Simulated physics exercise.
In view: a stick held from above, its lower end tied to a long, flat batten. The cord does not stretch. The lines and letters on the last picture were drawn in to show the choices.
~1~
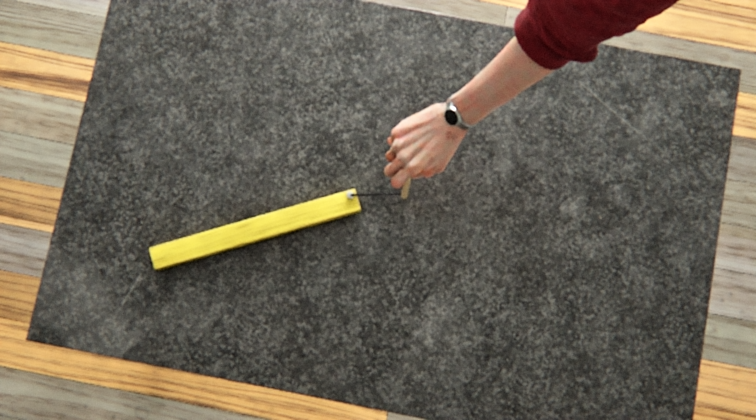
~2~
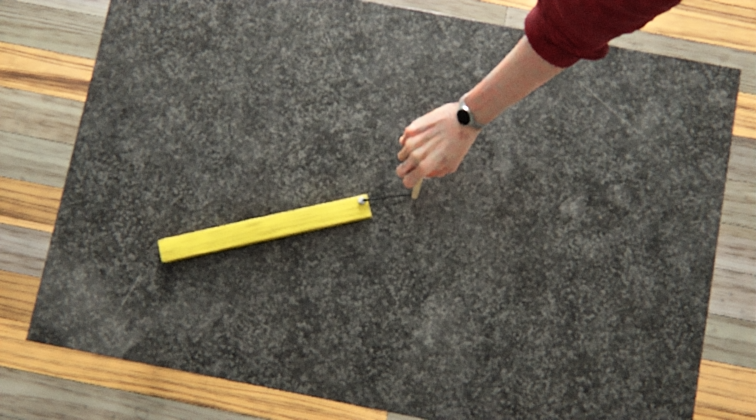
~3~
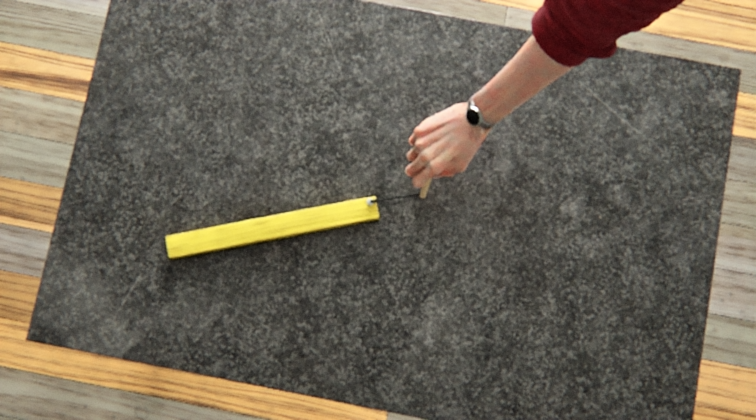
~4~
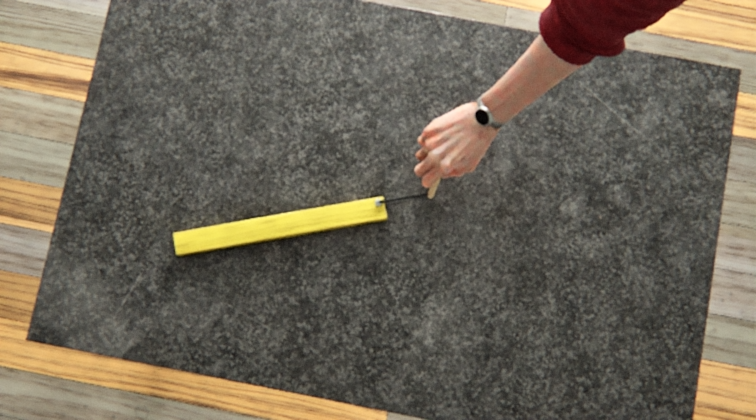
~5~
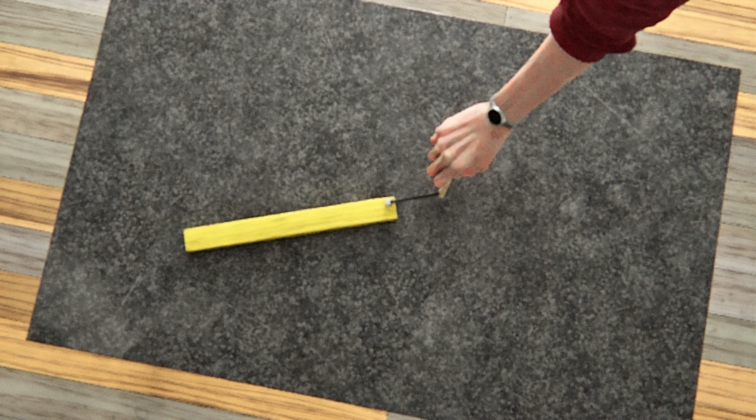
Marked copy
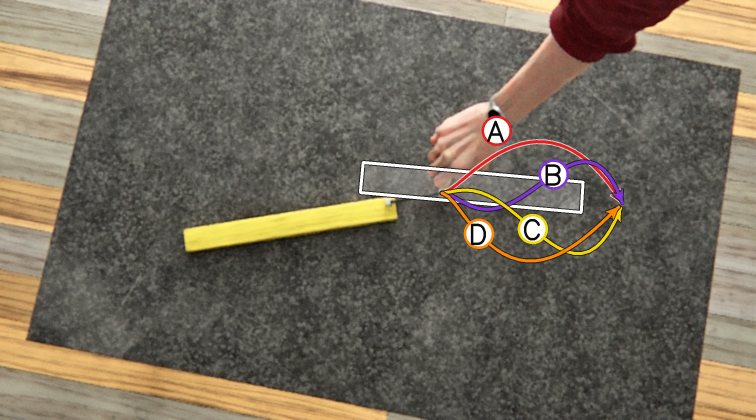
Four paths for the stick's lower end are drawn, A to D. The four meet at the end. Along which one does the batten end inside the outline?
Choose path A.
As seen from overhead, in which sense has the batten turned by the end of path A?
Clockwise.
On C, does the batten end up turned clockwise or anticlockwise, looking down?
Clockwise.
On the copy, A from (442, 193) via (536, 142) to (623, 203); B from (442, 193) via (541, 184) to (623, 203); C from (442, 193) via (539, 234) to (621, 208); D from (442, 193) via (527, 261) to (619, 207); the outline at (472, 188).
On A. First, foot of the stick (504, 151), middle of the batten (359, 202).
Then, foot of the stick (578, 154), middle of the batten (428, 182).
Finally, foot of the stick (622, 204), middle of the batten (469, 187); it lies in the outline.
By contrast, B leaves its middle at (470, 199); C leaves its middle at (471, 225); D leaves its middle at (471, 231).
